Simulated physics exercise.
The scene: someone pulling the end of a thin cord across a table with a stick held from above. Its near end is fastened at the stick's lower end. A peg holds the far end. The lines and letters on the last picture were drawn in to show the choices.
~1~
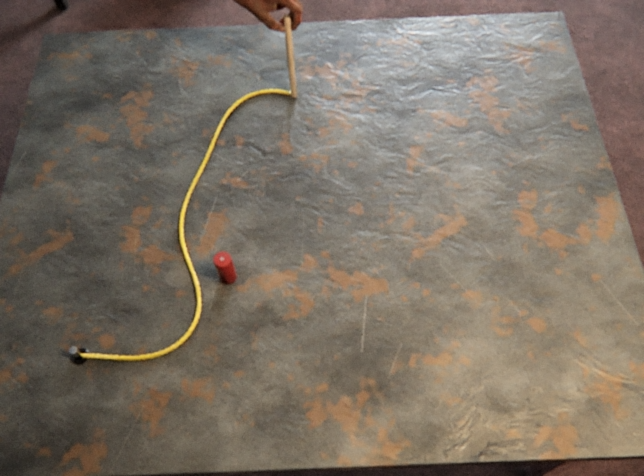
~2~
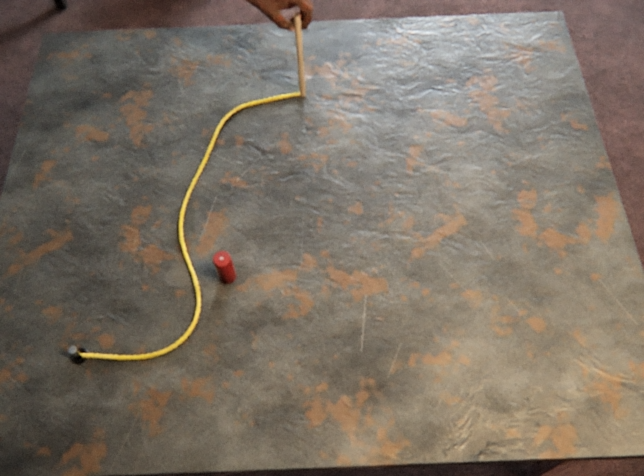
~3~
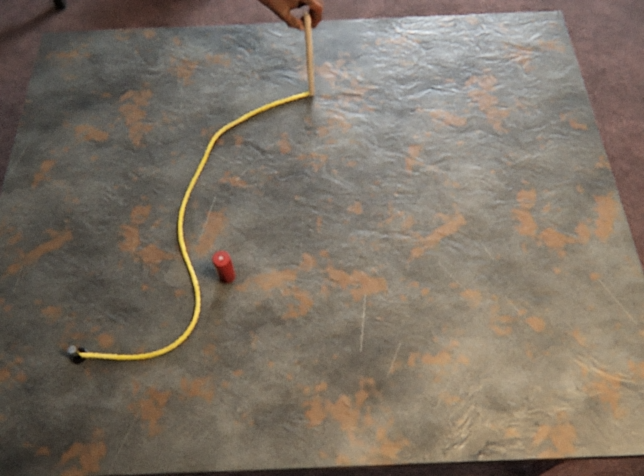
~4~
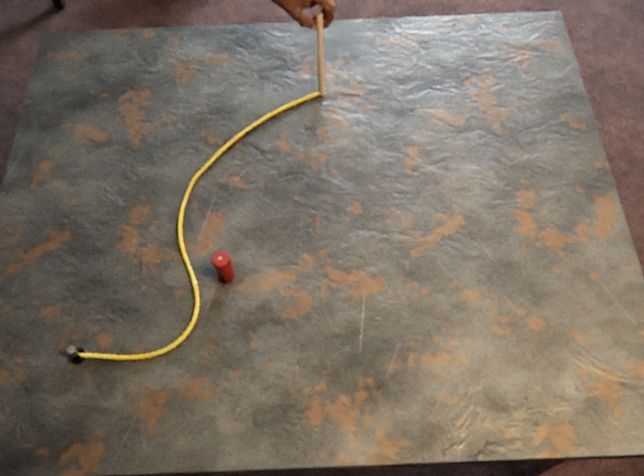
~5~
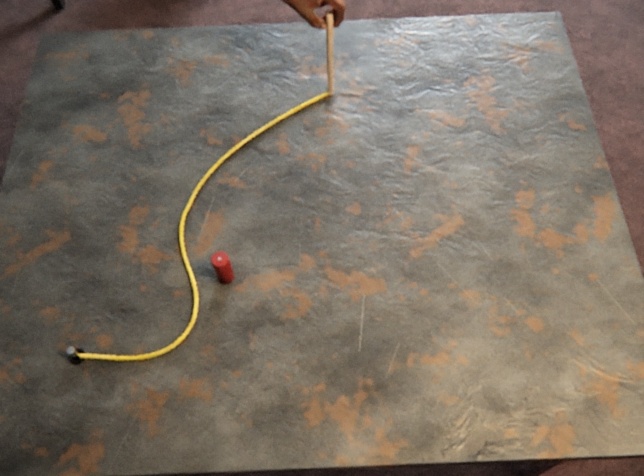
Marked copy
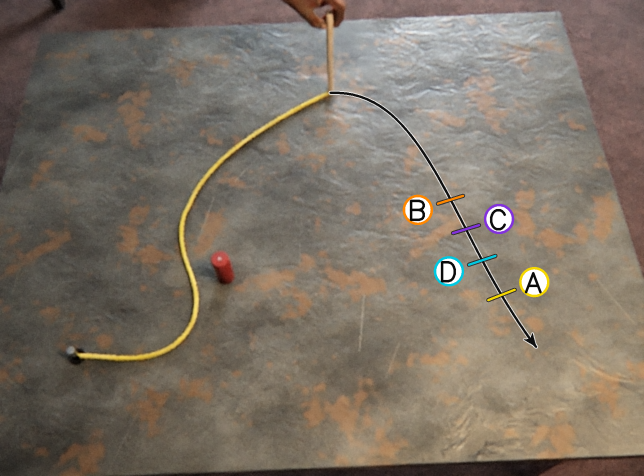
In this clip, a hand holding a stick from above pulls the end of a yellow cord slightly rightward across a mottled table, straightening the cord's upper curve, while its pegged far end and a nearby red candle stay still.
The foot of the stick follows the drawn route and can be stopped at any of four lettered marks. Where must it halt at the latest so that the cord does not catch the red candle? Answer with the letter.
Mark A.
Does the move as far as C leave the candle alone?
For that mark, yes.
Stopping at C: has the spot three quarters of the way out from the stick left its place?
Yes.
On the marked copy, A at (502, 295); B at (451, 200); C at (466, 229); D at (482, 260); the route from (331, 93) via (445, 190) to (536, 347).
Following A. Soon after the start, foot of the stick (409, 134), middle of the cord (219, 215).
Later, foot of the stick (458, 214), middle of the cord (237, 221).
In the end, foot of the stick (501, 295), middle of the cord (269, 242); nothing has been touched.
As for the rest, B is safe but short; C is safe but short; D is safe but short.
